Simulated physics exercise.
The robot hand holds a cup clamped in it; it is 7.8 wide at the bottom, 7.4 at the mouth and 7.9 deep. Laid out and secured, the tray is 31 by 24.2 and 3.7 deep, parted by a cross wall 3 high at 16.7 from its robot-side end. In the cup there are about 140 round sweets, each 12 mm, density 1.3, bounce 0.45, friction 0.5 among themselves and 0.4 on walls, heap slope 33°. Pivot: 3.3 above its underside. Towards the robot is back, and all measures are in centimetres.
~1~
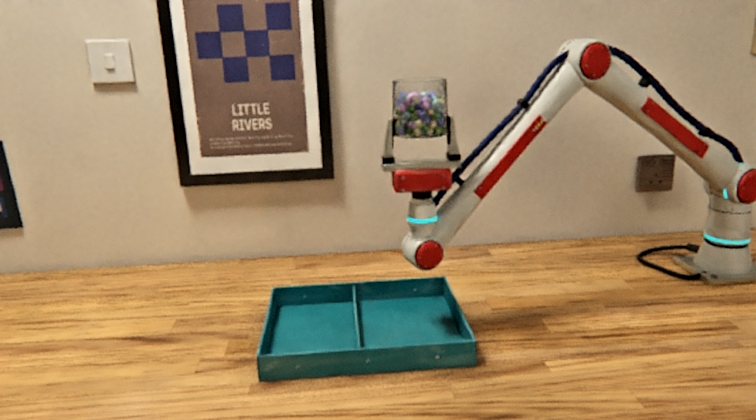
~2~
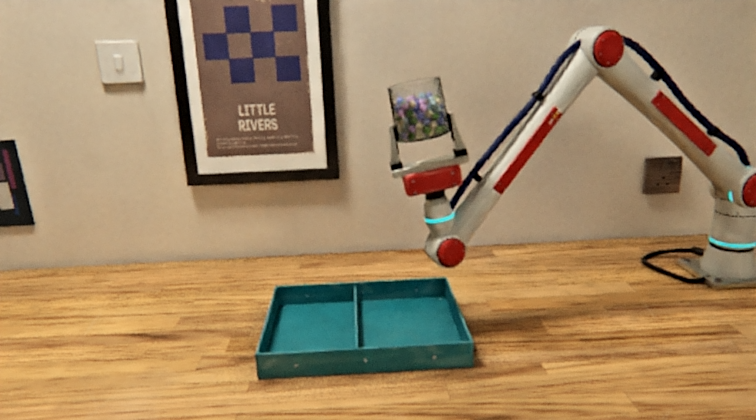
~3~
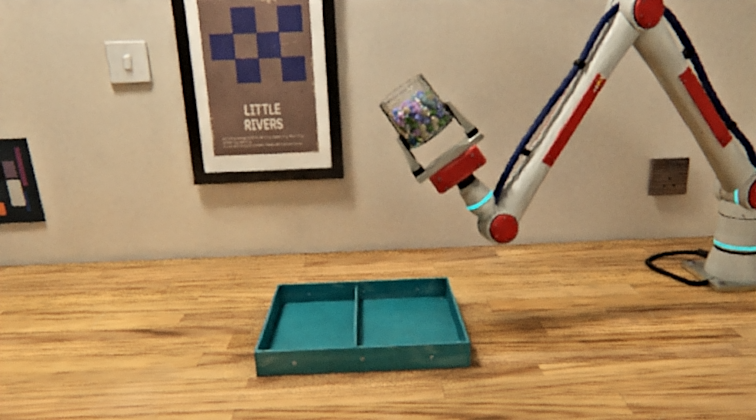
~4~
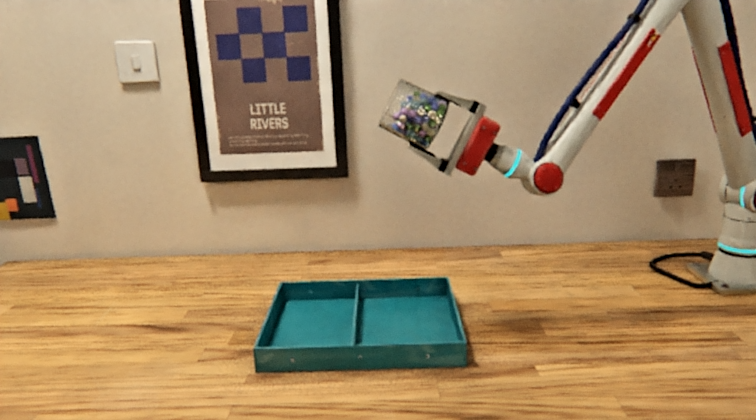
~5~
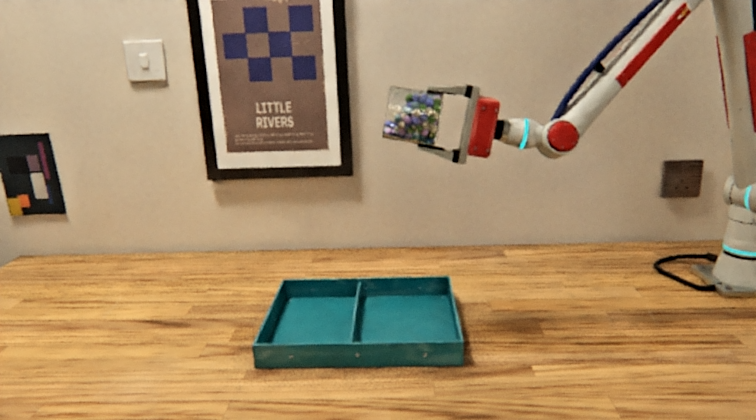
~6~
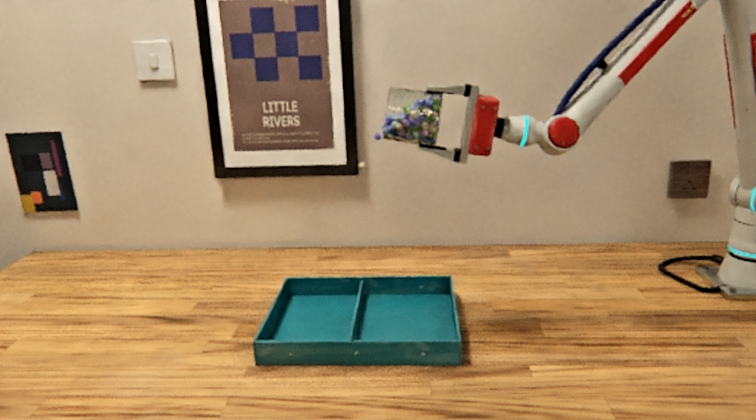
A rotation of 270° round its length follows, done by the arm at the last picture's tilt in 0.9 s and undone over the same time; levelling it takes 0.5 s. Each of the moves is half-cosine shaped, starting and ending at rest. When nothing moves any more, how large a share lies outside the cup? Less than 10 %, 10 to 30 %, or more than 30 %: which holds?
The share is more than 30 %.
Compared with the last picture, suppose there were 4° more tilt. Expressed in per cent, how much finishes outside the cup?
Share: About 50 %.
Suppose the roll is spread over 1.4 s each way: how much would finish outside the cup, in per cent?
About 45 %.
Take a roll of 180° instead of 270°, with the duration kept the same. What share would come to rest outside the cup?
35 %.
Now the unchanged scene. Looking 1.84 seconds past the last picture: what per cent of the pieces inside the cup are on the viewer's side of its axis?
35 in a hundred, more or less.
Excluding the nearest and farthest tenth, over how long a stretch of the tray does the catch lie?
Spread length: Close to 24 cm.
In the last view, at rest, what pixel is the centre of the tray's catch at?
In the last view, around (362, 320).
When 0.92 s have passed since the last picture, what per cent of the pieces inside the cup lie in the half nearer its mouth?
35 per cent, roughly.
Then, 0.92 s later, tipped 81°, highest piece 38 above the table; 107 in the cup, 14 in the far-side part, 10 in the robot-side part, 9 in flight or on a rim.
Then, 1.84 s later, tipped 80°, highest piece 38 above the table; 83 in the cup, 27 in the robot-side part, 25 in the far-side part, 5 in flight or on a rim.
Then, 2.50 s later, upright, highest piece 38 above the table; 80 in the cup, 31 in the robot-side part, 29 in the far-side part.
Then, 3.20 s later, upright, highest piece 38 above the table; 80 in the cup, 31 in the robot-side part, 29 in the far-side part.
At rest, 80 in the cup, 31 in the robot-side part, 29 in the far-side part. That is 43 % outside the cup.
